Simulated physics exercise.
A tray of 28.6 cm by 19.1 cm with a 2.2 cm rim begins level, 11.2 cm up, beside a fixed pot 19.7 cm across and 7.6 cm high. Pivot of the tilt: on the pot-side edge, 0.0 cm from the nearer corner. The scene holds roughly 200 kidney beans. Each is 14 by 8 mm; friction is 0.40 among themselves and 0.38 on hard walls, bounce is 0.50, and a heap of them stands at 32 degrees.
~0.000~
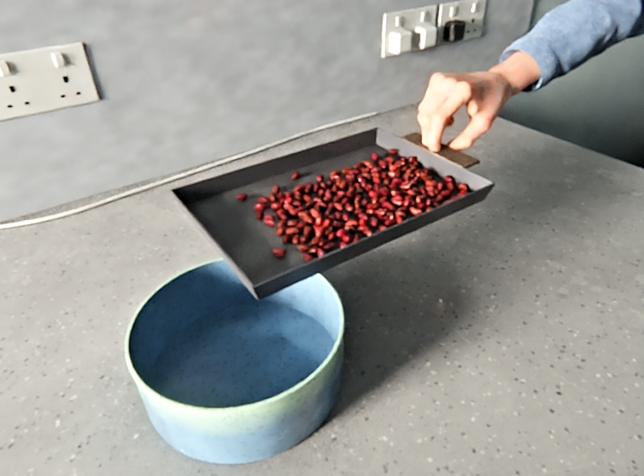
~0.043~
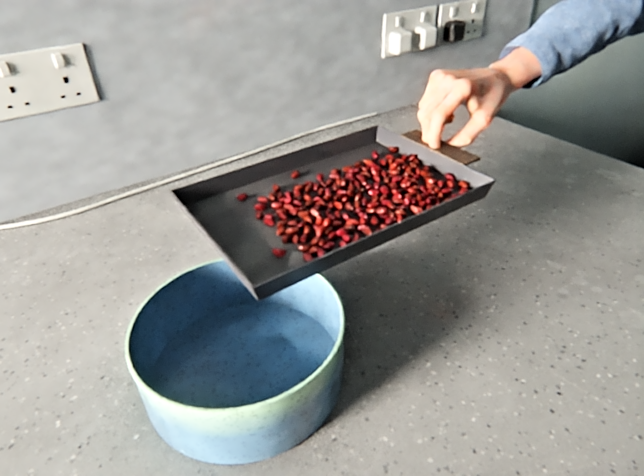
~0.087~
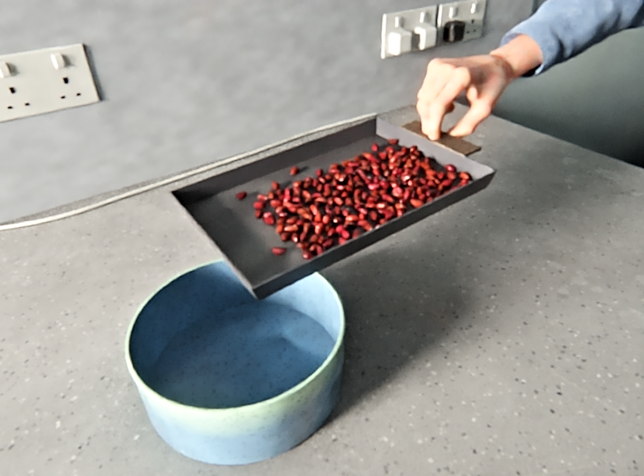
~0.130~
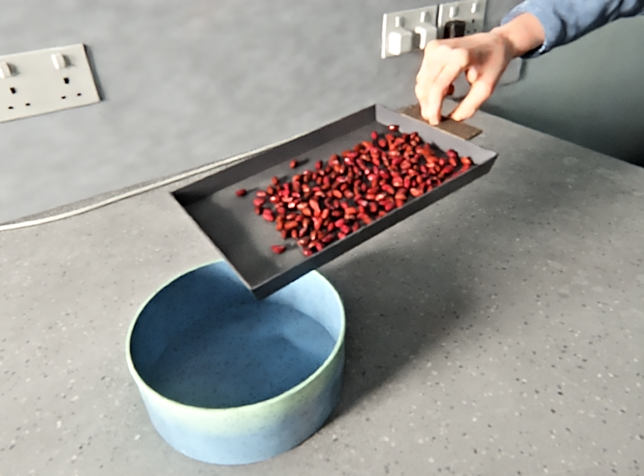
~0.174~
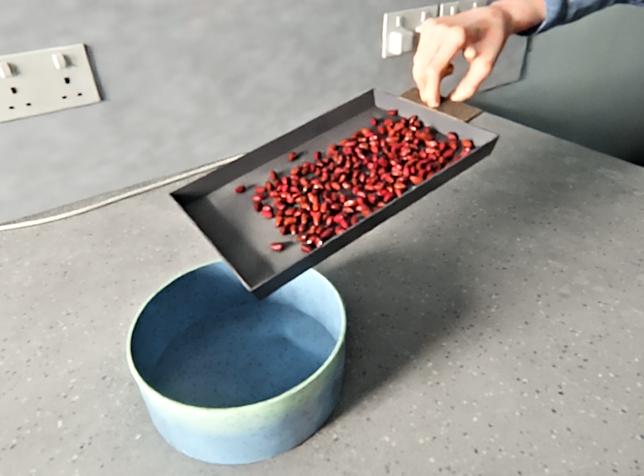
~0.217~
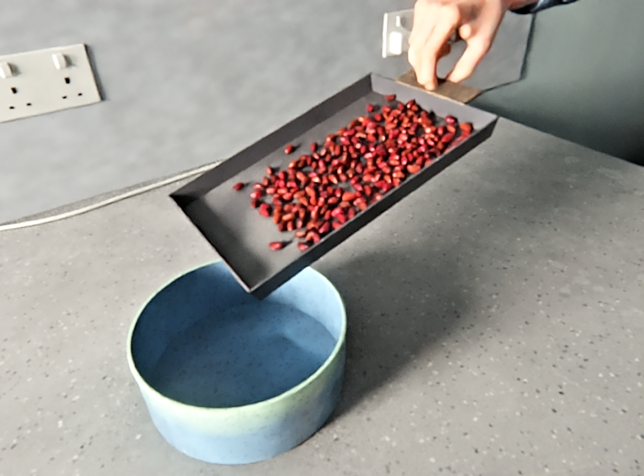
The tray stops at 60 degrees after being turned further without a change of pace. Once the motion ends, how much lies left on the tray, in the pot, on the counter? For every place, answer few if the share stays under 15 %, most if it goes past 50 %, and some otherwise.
Shares - left on the tray: Some; pot: Some; counter: Some.
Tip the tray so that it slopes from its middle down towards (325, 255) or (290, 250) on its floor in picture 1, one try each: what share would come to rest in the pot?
Approximately 55 percent, then 65 percent.
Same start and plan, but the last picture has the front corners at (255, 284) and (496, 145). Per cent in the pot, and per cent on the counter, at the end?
Final per cent - pot 55, counter 0.
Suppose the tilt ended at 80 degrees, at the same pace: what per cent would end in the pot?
You'd end up with some 50 % in the pot.
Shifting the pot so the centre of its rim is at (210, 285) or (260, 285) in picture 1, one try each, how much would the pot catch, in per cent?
Around 50 per cent, then around 25 per cent.
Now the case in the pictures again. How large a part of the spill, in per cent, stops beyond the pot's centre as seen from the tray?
Some 90 per cent.
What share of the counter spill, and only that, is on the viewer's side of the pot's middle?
Share: Roughly 10 %.
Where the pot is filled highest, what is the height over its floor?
Around 1.5 cm above the floor.
After 0.44 s, tilt 39 degrees; the tray holds 100 %, the pot 0 %.
After 0.59 s, tilt 54 degrees; the tray holds 100 %, the pot 0 %.
After 0.86 s, tilt 60 degrees; the tray holds 45 %, the pot 30 %.
At rest (2.3 s), tray 40 %, pot 35 %, counter 20 %.
